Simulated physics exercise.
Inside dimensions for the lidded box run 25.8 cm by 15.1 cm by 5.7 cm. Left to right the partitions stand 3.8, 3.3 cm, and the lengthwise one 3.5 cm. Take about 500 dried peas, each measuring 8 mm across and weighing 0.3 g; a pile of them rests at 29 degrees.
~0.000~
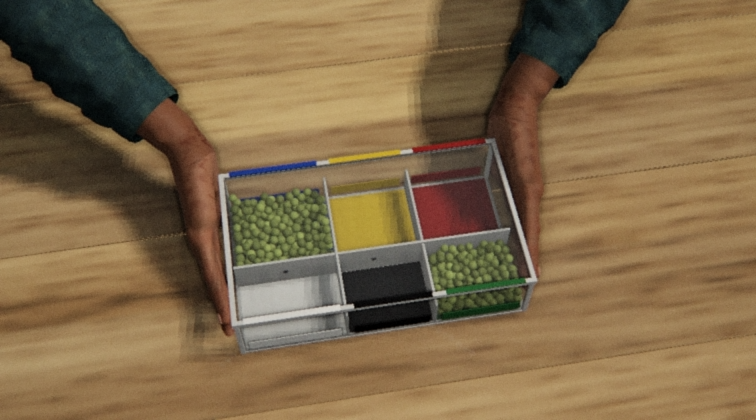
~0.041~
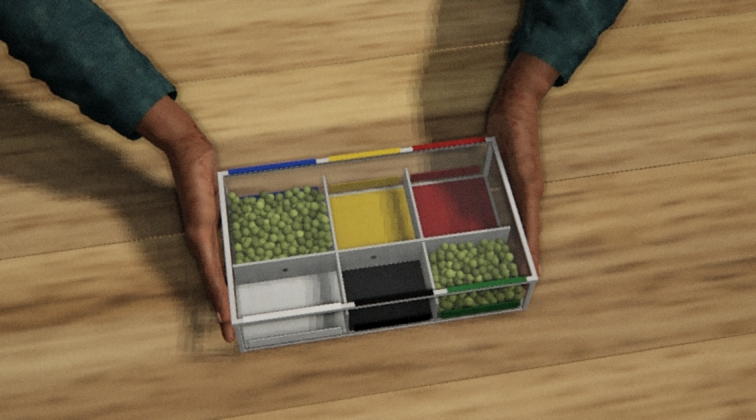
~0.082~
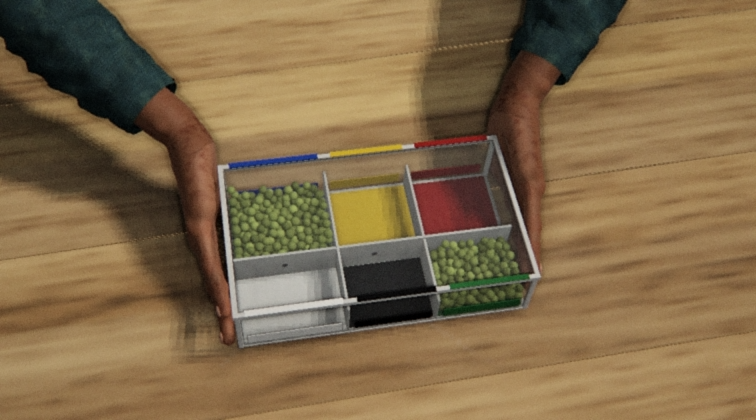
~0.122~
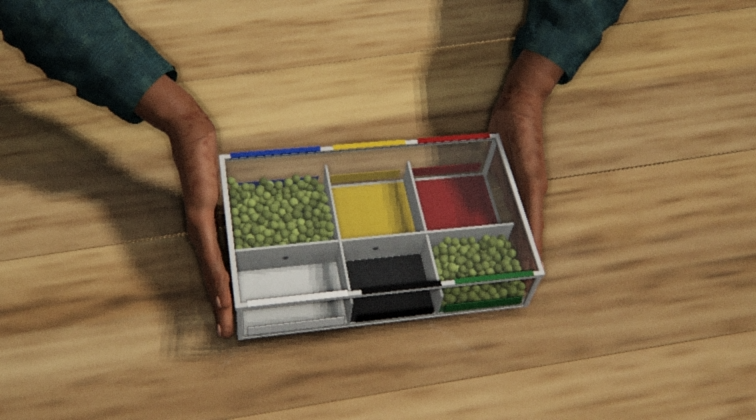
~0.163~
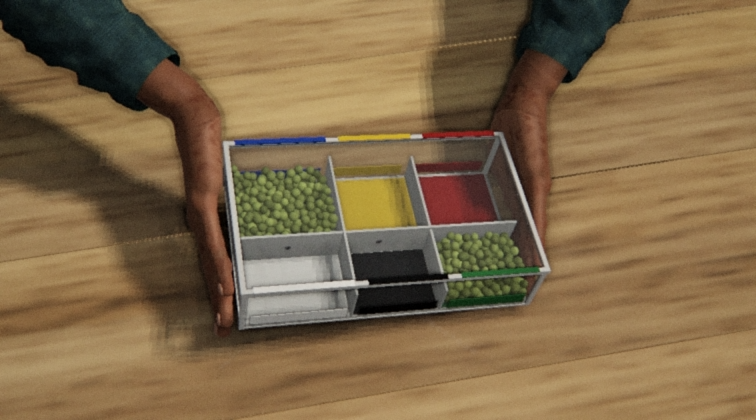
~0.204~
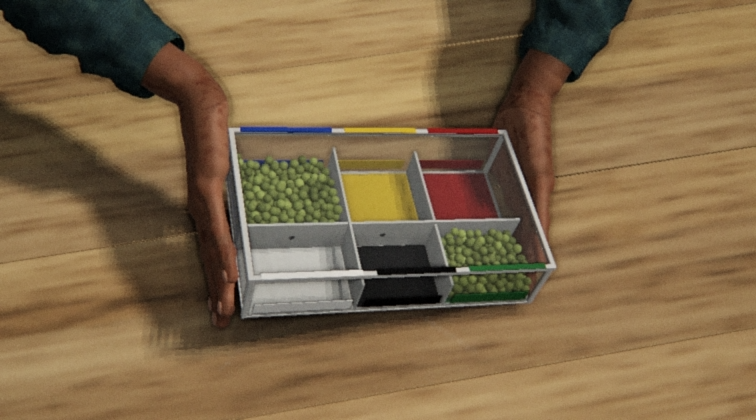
Two hands tilted a clear divided box slightly above a wooden surface, gradually raising one side, while green peas stayed heaped in the blue and green sections and the other four sections remained empty.
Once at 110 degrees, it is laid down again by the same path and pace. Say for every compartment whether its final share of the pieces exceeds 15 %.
Red: Exceeds, blue: Exceeds, green: Exceeds, yellow: Does not exceed, white: Does not exceed, black: Does not exceed.
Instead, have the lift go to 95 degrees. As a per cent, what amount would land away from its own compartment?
Roughly 35 %.
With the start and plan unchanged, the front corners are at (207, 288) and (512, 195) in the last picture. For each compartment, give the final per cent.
In per cent, the final split is red 0, blue 80, green 0, yellow 20, white 0, black 0.
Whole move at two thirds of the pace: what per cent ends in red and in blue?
In per cent, red gets 50 and blue gets 20.
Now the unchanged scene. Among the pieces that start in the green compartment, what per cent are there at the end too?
Share retained: Approx. 90 %.
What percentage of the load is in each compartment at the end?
Red: 30 %, blue: 35 %, green: 30 %, yellow: 5 %, white: 0 %, black: 0 %.
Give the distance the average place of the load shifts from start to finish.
It shifts by roughly 5.5 cm.
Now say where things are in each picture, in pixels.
In the first picture, box tilt 0 degrees, front corners at (237, 323) and (531, 279); blue 60 %, green 40 %.
In the second picture, box tilt 1 degrees, front corners at (237, 321) and (532, 277).
In the third picture, box tilt 3 degrees, front corners at (237, 315) and (535, 275).
In the fourth picture, box tilt 6 degrees, front corners at (240, 305) and (539, 272), lowest corner right back.
In the fifth picture, box tilt 10 degrees, front corners at (246, 291) and (544, 269), lowest corner right back.
In the sixth picture, box tilt 14 degrees, front corners at (253, 277) and (550, 266), lowest corner right back; blue 60 %, green 40 %. Its pace works out near 95 degrees a second.
After 1.25 s, tilt 110 degrees; red 20 %, blue 45 %, green 35 %, yellow 5 %.
After 1.95 s, tilt 51 degrees; red 30 %, blue 40 %, green 35 %.
Then, at 2.69 s, tilt 0 degrees; red 30 %, blue 35 %, green 30 %, yellow 5 %.
In the end, at 3.2 s, red 30 %, blue 35 %, green 30 %, yellow 5 %, white 0 %, black 0 %.
